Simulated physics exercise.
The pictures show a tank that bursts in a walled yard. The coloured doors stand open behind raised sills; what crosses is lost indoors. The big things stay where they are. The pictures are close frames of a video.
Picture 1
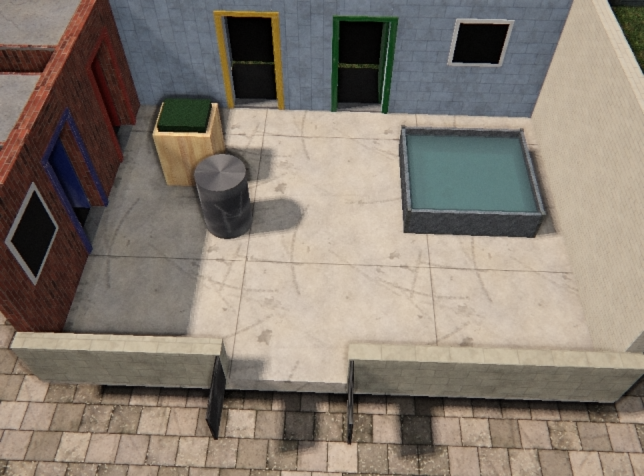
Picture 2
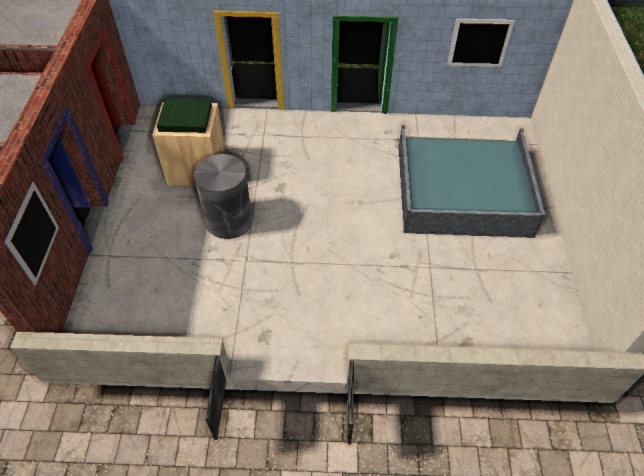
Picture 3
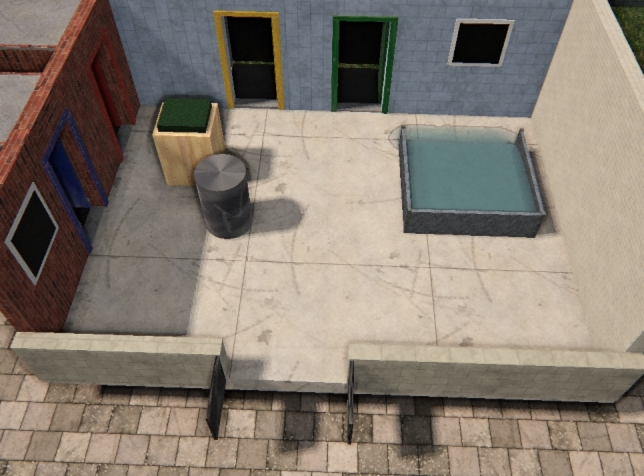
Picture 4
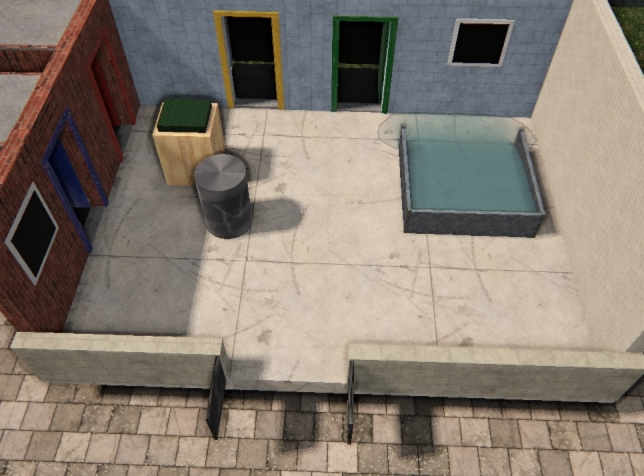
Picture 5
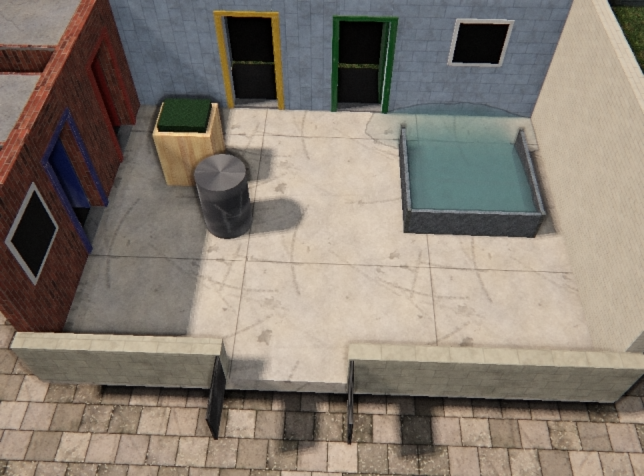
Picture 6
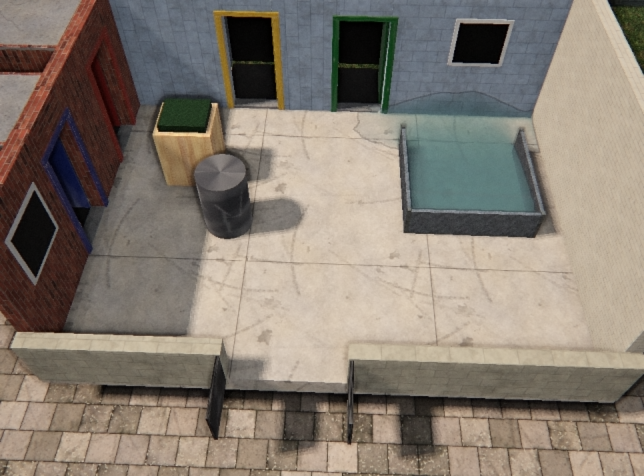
The open tank on the right lost its back side, and water poured out behind it, spreading in a thin sheet toward the blue wall, while the barrel and the wooden box stayed put.
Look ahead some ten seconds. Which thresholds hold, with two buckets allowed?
The blue door stays under that; the yellow door stays under that; the red door takes more than that; the green door takes more than that.
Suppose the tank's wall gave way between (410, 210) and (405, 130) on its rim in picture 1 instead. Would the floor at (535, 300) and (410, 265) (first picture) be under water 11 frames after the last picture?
One after the other: No water, dry.
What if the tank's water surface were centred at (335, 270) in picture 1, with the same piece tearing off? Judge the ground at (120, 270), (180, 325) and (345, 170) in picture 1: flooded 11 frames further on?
As listed: No water, dry, under water.
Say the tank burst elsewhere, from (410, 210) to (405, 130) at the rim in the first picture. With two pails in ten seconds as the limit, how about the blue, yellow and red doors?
One by one: Blue lets more in, yellow passes that mark, red is over.
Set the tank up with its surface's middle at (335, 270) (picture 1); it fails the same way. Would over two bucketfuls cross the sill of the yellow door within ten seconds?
Yellow takes more.
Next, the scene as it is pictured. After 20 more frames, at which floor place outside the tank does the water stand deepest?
Around (592, 377).
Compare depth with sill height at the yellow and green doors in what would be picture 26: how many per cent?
Roughly 70 per cent, then 210 per cent.
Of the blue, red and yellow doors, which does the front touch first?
The yellow one.
A moment on, water covers 10 % of the floor; the blue door not reached, the yellow door not reached, the red door not reached, the green door under two buckets in.
Next, water covers 20 % of the floor; the blue door not reached, the yellow door wet at the sill, nothing in, the red door not reached, the green door over two buckets in.
Then, water covers 40 % of the floor; the blue door not reached, the yellow door wet at the sill, nothing in, the red door wet at the sill, nothing in, the green door over two buckets in.
Later, water covers 65 % of the floor; the blue door wet at the sill, nothing in, the yellow door wet at the sill, nothing in, the red door over two buckets in, the green door over two buckets in.
In the end, water covers 95 % of the floor; the blue door wet at the sill, nothing in, the yellow door wet at the sill, nothing in, the red door far over two buckets in, the green door over two buckets in.
